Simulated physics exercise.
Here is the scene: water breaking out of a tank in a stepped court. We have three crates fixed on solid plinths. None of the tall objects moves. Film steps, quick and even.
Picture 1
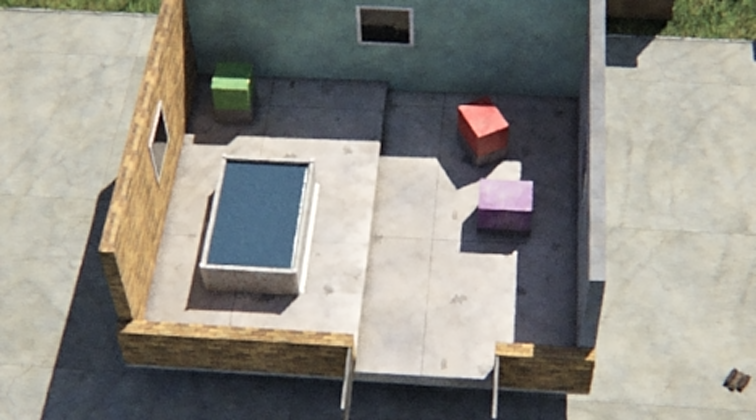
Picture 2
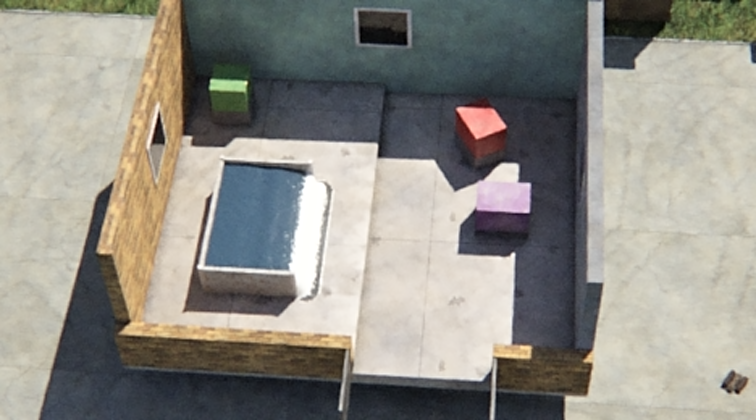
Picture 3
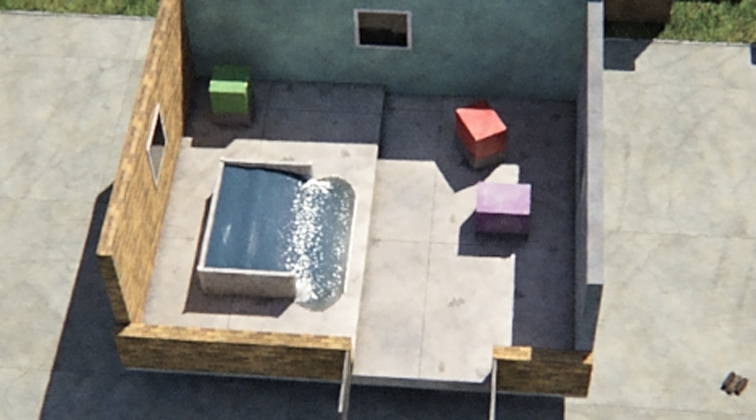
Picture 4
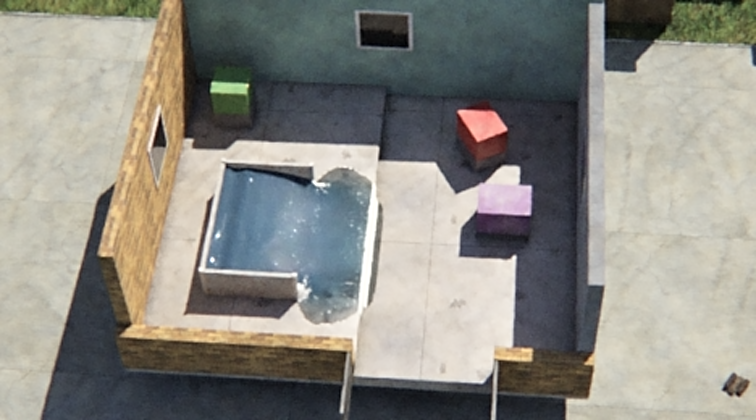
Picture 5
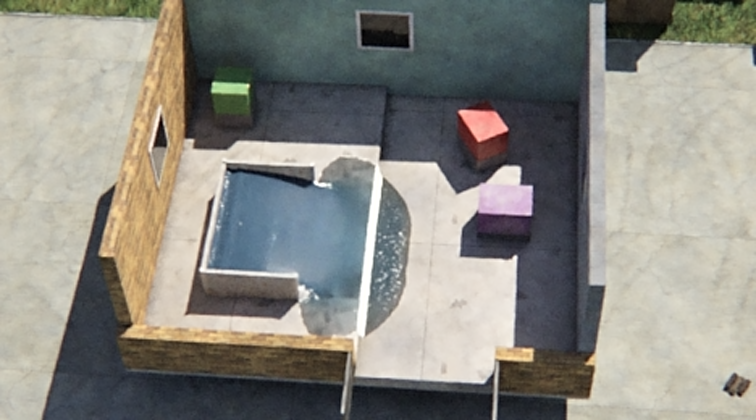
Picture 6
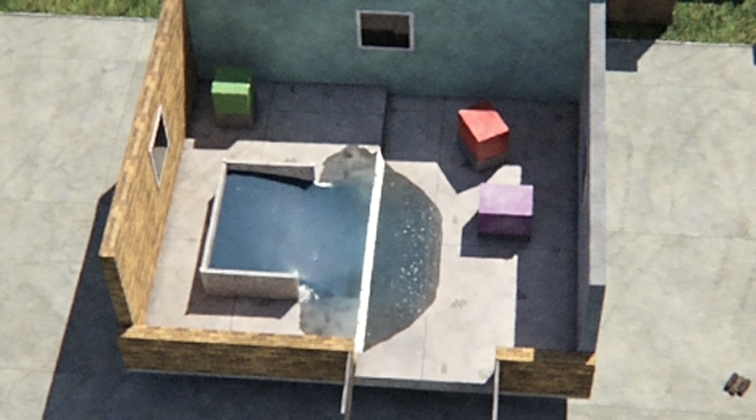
To begin with, a tank of still water stands in a walled court with green, red and purple blocks. Water then breaks out through the tank's right side, foaming onto the pale floor. It spreads rightward, crosses a step, and fans out toward the purple block while the blocks stay still.
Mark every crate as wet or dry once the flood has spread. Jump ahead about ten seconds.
Purple crate: Wet, green crate: Dry, red crate: Dry.
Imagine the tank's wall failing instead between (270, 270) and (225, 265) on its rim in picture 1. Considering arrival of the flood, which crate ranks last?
My pick is the red crate.
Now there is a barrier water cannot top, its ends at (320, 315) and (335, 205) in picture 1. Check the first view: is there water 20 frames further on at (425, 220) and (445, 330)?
Reached, reached.
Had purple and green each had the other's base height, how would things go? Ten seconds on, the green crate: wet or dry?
Green crate: Untouched.
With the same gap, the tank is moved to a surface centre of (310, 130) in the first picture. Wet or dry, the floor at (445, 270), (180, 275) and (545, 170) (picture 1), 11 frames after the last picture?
Taking the three spots in order: Swamped, bare, swamped.
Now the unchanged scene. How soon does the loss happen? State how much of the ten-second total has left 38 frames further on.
Something close to 60 percent by that point.
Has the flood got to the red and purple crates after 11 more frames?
At red: Gets wet; at purple: Gets wet.
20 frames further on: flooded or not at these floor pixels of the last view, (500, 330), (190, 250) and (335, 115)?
Status by point, in sequence: Waterlogged; unwetted; unwetted.
A moment on, water covers 40 % of the floor; the purple crate water round its plinth, the green crate not reached, the red crate water round its plinth.
Next, water covers 55 % of the floor; the purple crate water round its plinth, the green crate not reached, the red crate water round its plinth.
Then, water covers 60 % of the floor; the purple crate water round its plinth, the green crate not reached, the red crate water round its plinth.
Later, water covers 65 % of the floor; the purple crate water round its plinth, the green crate not reached, the red crate water round its plinth.
In the end, water covers 60 % of the floor; the purple crate was topped, the green crate stayed above the water, the red crate stayed above the water.
